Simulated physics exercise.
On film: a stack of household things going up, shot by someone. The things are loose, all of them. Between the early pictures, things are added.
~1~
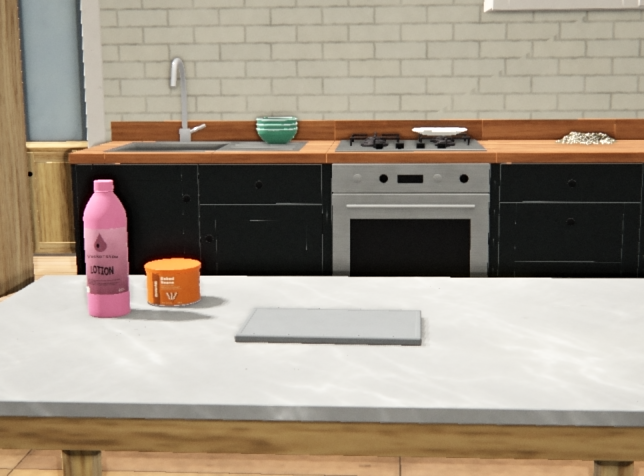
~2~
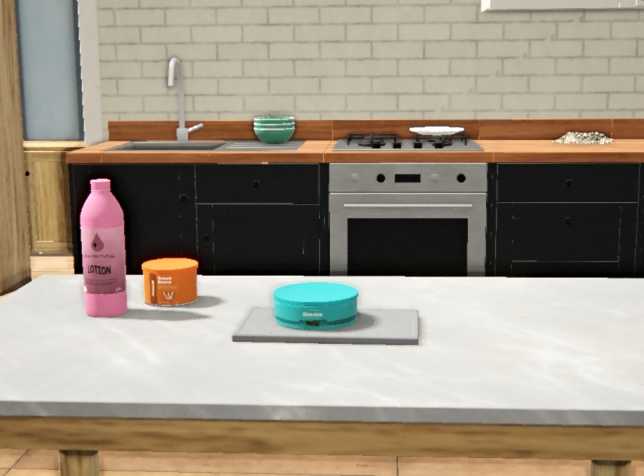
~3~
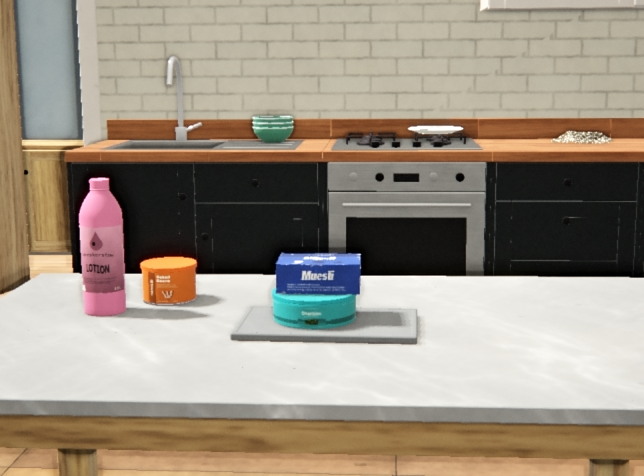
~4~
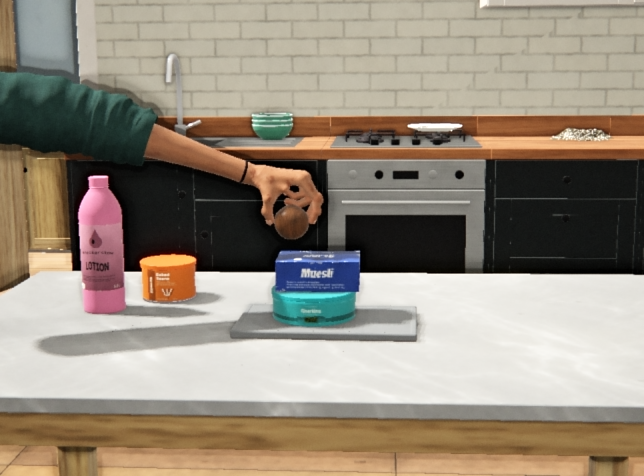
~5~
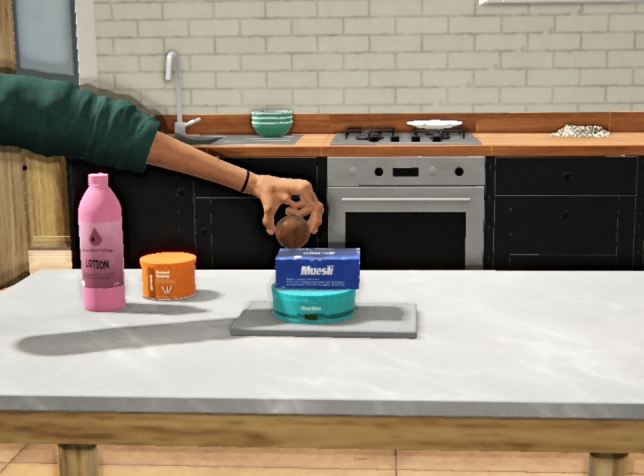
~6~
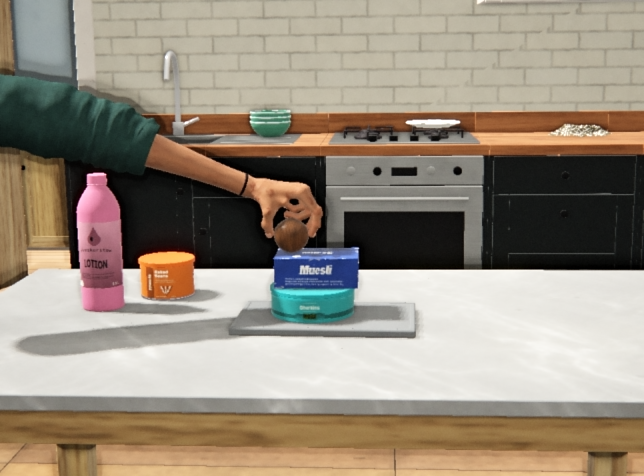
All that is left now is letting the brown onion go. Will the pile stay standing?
Yes, my prediction: Steady.
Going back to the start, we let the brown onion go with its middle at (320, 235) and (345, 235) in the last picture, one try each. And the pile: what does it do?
Try one: It stands firm; try two: It stands firm.
Then, 0.20 s on from there, no change.
Then, 0.50 s on from there, brown onion resting near (291, 236).
In the end, all 6 unmoved. At the end, from the last picture's camera, brown onion near (291, 236). The pile stays up.
